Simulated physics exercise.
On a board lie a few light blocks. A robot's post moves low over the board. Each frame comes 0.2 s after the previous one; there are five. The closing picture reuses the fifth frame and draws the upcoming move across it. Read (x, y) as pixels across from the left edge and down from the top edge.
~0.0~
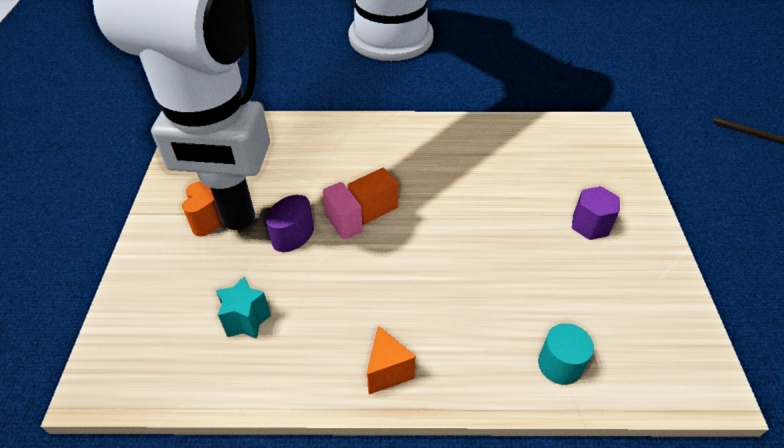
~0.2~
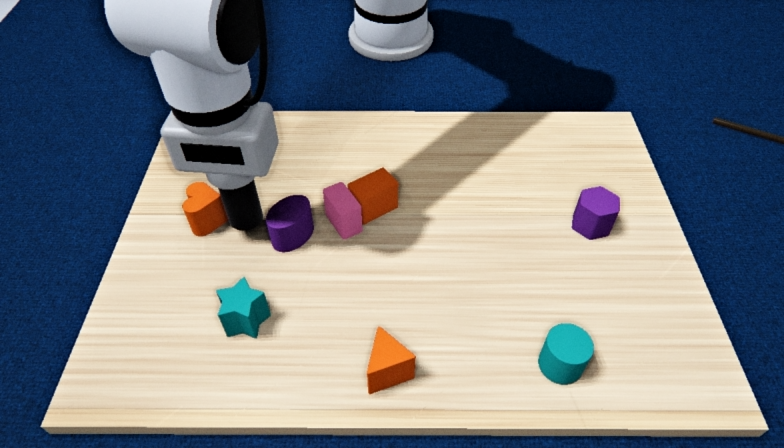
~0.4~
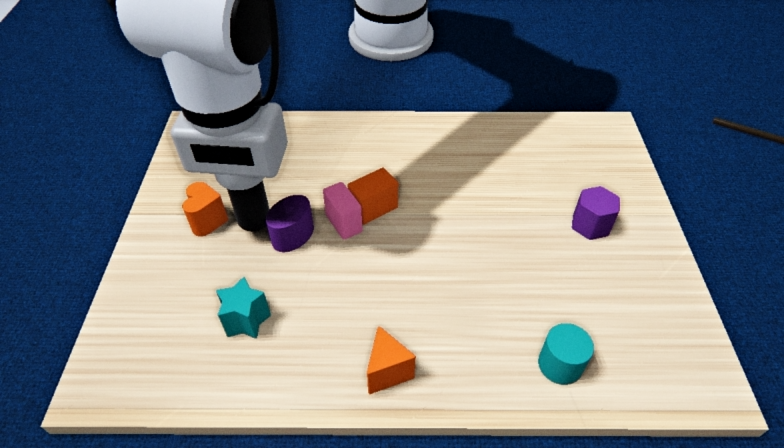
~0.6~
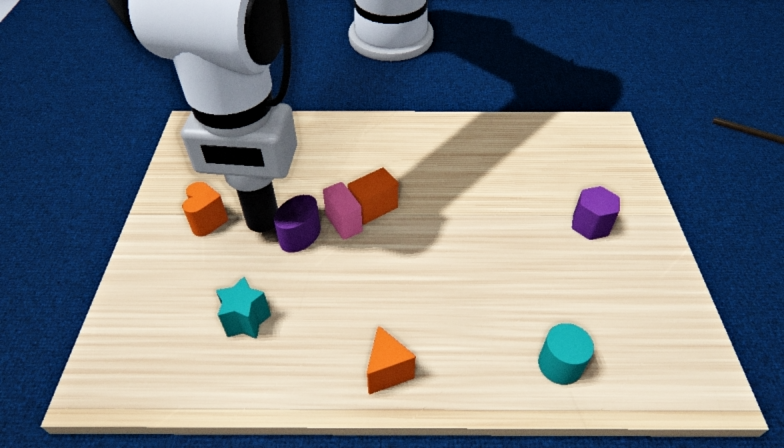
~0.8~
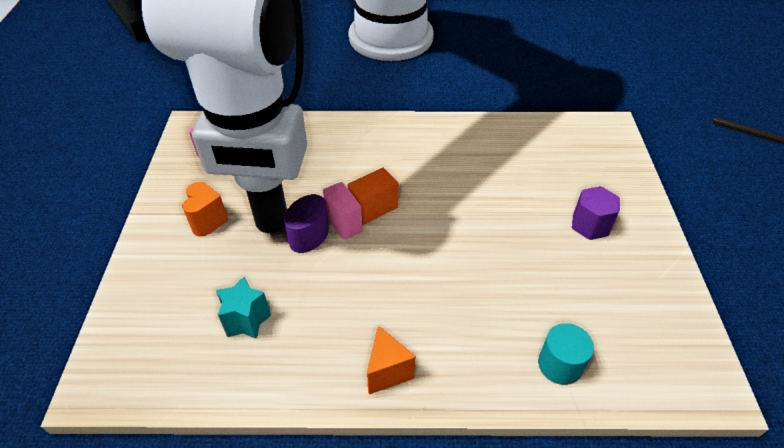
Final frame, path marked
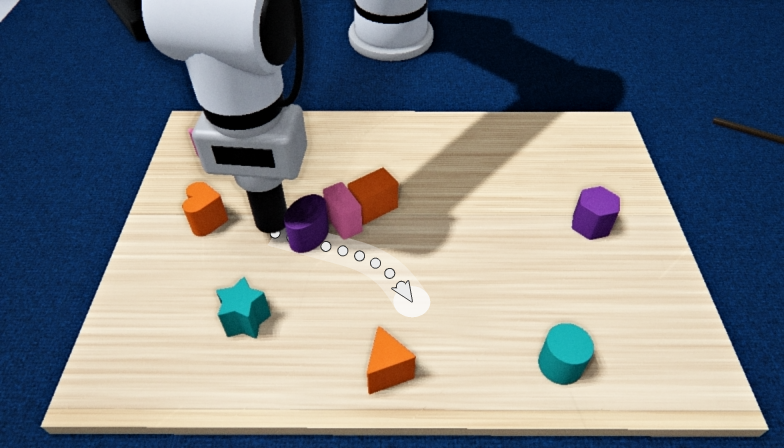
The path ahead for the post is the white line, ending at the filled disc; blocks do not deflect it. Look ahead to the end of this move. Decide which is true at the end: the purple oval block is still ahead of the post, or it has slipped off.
It falls back or aside.
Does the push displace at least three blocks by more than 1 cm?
I expect so.
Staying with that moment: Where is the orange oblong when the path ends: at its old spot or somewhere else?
At the end of the path, it will have moved.
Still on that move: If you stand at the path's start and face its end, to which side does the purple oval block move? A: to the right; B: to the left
B (to the left)
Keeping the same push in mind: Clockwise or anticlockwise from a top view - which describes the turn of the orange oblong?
It turns counter-clockwise.
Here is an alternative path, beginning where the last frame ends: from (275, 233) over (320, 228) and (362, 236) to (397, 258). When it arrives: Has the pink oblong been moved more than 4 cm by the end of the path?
Answer: Yes.
The drawn path runs from (275, 233) through (326, 246) and (376, 264) to (412, 301).
The first path, step by step. One third of the way, post (324, 234); purple oval block (355, 210), turned 60° anticlockwise; pink oblong (369, 187); orange oblong (394, 172).
Two thirds of the way, post (377, 253); purple oval block (392, 213), turned 115° anticlockwise; pink oblong (381, 187), turned 35° anticlockwise; orange oblong (401, 166), turned 25° anticlockwise.
At the end, post (412, 290); orange heart block not moved; purple oval block (392, 213), turned 115° anticlockwise; pink oblong (381, 187), turned 35° anticlockwise; orange oblong (401, 166), turned 25° anticlockwise.
